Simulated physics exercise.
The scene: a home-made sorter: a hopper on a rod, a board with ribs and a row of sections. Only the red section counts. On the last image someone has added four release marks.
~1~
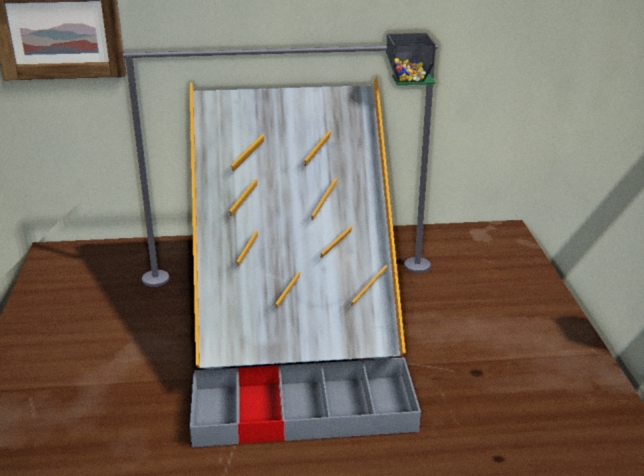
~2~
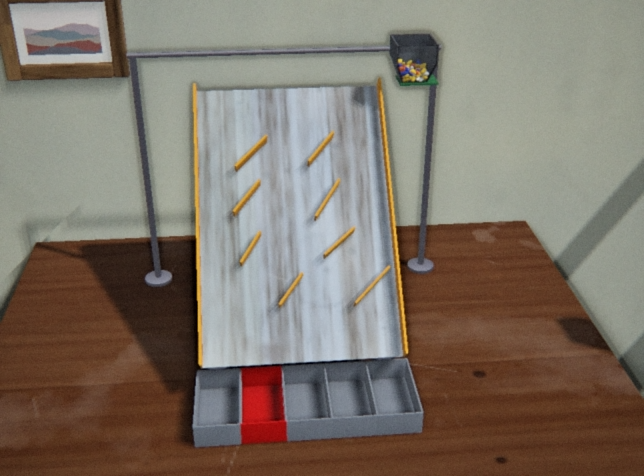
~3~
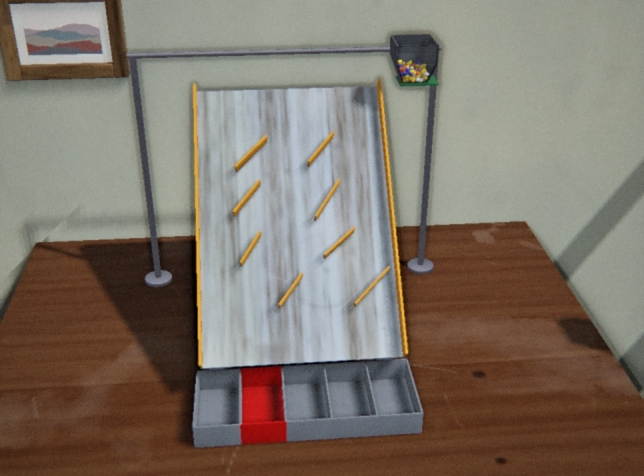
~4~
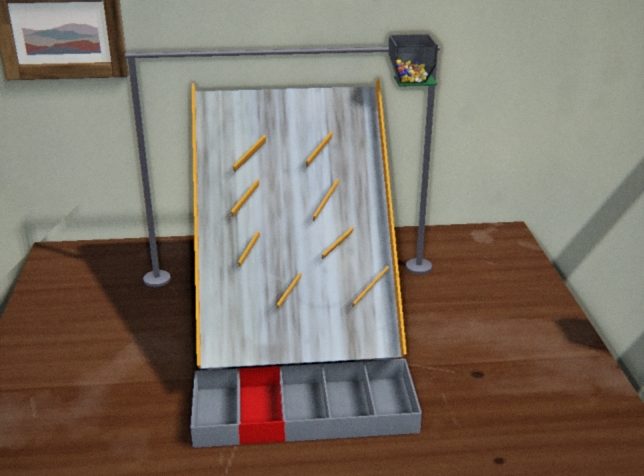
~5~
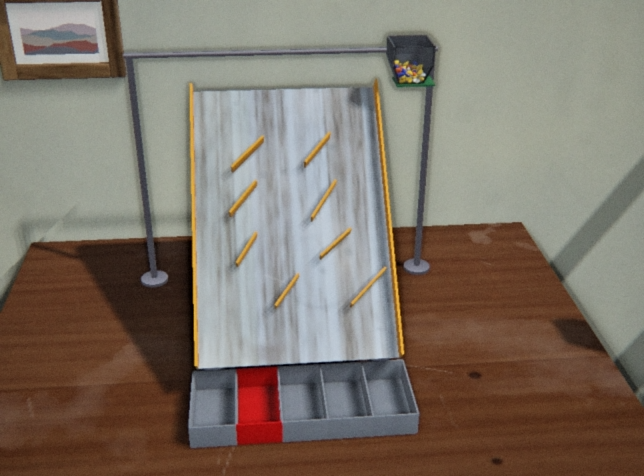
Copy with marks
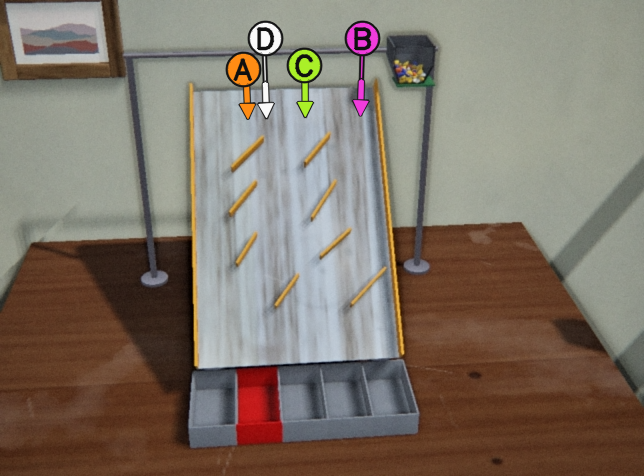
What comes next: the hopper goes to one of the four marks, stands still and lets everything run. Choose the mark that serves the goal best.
C is best.
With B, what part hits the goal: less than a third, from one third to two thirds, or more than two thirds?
It is less than a third.
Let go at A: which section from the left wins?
The first from the left.
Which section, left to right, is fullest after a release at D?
The first.
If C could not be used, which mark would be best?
That would be D.
On the marked copy, mark A meets the board at (247, 113); mark B meets the board at (360, 110); mark C meets the board at (305, 111); mark D meets the board at (266, 112).
With A, a stray few in the red section, nearly all in other sections, a small part outside the box.
With B, a stray few in the red section, nearly all in other sections, a stray few held on the board.
With C, about two thirds in the red section, about a third in other sections.
With D, about a quarter in the red section, most in other sections.
